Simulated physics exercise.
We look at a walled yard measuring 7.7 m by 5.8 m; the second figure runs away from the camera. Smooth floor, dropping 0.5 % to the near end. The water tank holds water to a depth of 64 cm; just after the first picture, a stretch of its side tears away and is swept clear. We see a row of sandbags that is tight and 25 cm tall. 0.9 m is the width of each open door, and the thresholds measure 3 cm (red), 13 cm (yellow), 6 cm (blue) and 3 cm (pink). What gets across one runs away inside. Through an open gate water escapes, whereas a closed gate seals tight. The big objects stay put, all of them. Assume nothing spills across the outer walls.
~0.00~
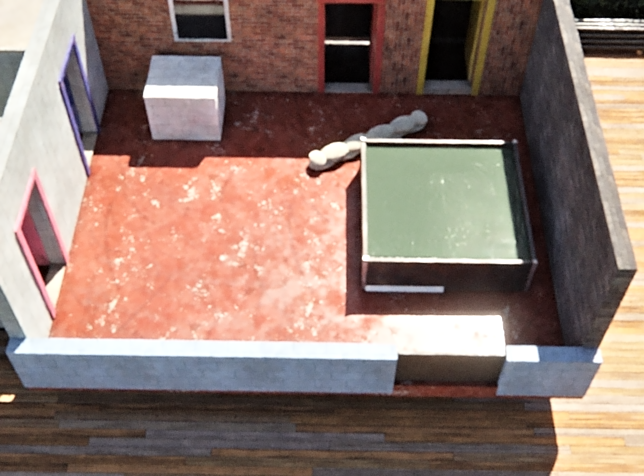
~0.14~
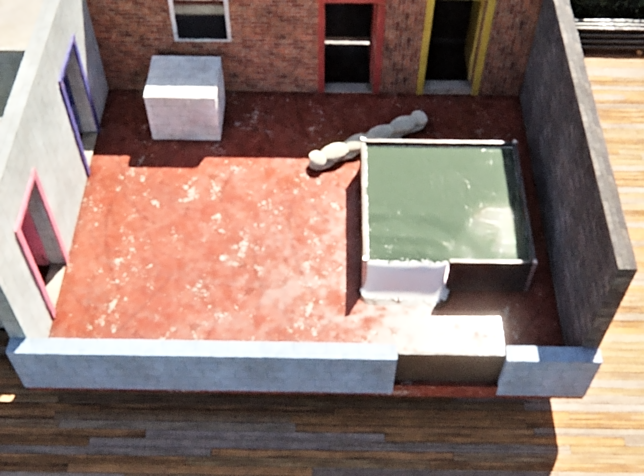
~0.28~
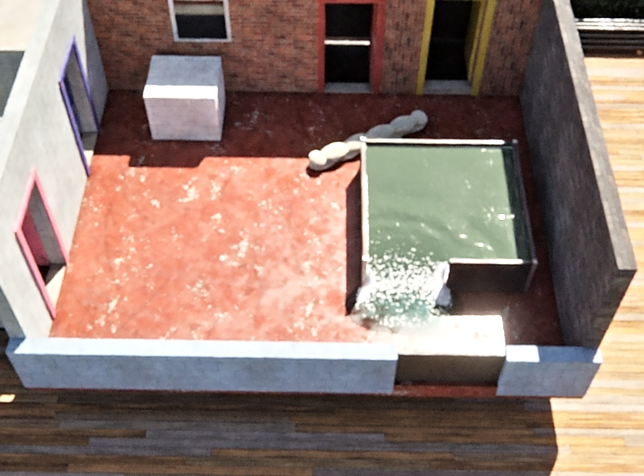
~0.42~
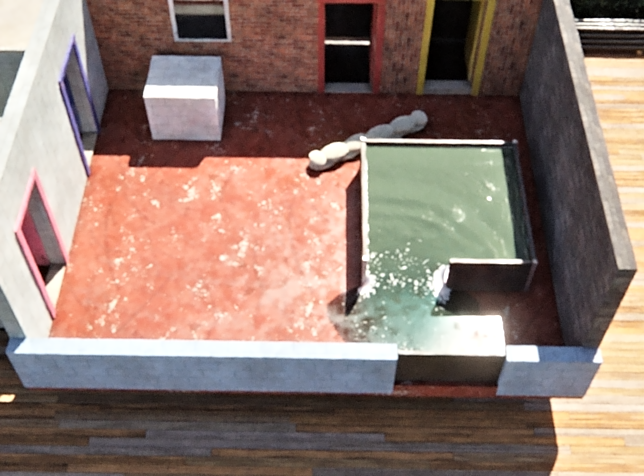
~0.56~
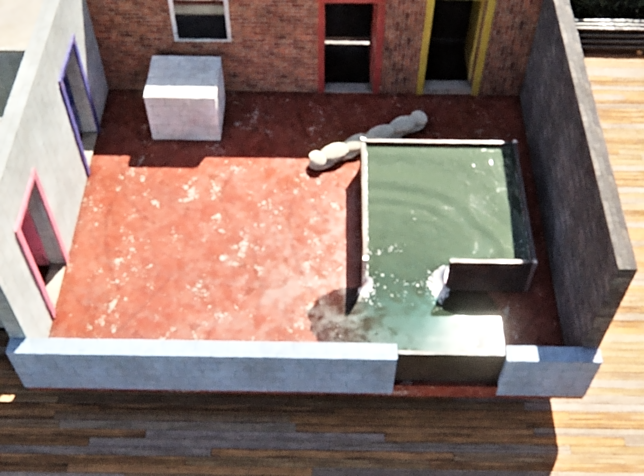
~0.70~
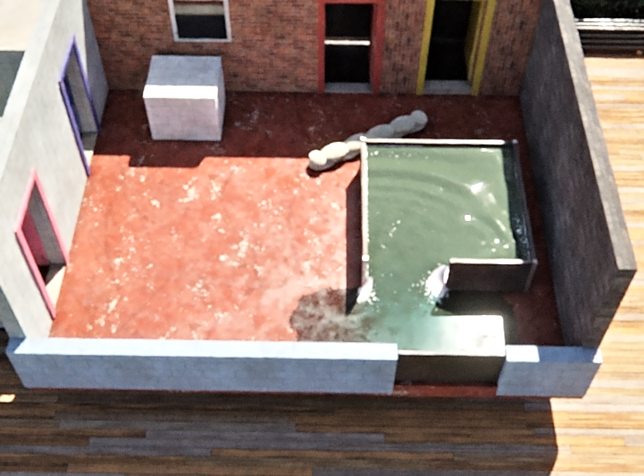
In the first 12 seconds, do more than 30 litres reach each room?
At the end, the red door remains within the limit; the yellow door remains within the limit; the blue door breaks the limit; the pink door breaks the limit.
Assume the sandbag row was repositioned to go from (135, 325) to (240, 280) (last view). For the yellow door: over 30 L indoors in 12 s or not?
Yellow: Within it.
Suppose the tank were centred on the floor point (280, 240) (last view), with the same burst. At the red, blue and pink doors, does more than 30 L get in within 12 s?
With respect to that limit, red ends up outside it, blue ends up outside it, pink ends up outside it.
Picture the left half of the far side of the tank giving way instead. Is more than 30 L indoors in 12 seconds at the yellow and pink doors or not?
Checking each door against the limit: Yellow tops it, pink tops it.
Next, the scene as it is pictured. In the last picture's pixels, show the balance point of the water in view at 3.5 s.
It lies at roughly (389, 270) in pixels.
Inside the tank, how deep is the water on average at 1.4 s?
Depth, averaged: Around 49 centimetres.
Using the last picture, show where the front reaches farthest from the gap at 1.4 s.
I'd put it close to (204, 367).
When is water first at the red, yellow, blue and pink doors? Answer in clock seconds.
Arrival times: Red 5.0 seconds, yellow 4.0 seconds, blue 3.8 seconds, pink 2.6 seconds.
After 1.4 s water covers 15 % of the floor and is deepest (47 cm) near (390, 370); red door not reached, yellow door not reached, blue door not reached, pink door not reached.
After 2.2 s water covers 30 % of the floor and is deepest (46 cm) near (402, 360); red door not reached, yellow door not reached, blue door not reached, pink door not reached.
After 3.5 s water covers 50 % of the floor and is deepest (32 cm) near (552, 373); red door not reached, yellow door not reached, blue door not reached, pink door 17 cm at the sill, 63 L in.
After 7.0 s water covers 80 % of the floor and is deepest (20 cm) near (390, 370); red door 4 cm at the sill, 0 L in, yellow door 10 cm at the sill, 0 L in, blue door 6 cm at the sill, 1 L in, pink door 14 cm at the sill, 273 L in.
After 12.0 s water covers 100 % of the floor and is deepest (14 cm) near (340, 370); red door 7 cm at the sill, 12 L in, yellow door 6 cm at the sill, 0 L in, blue door 11 cm at the sill, 56 L in, pink door 9 cm at the sill, 428 L in.
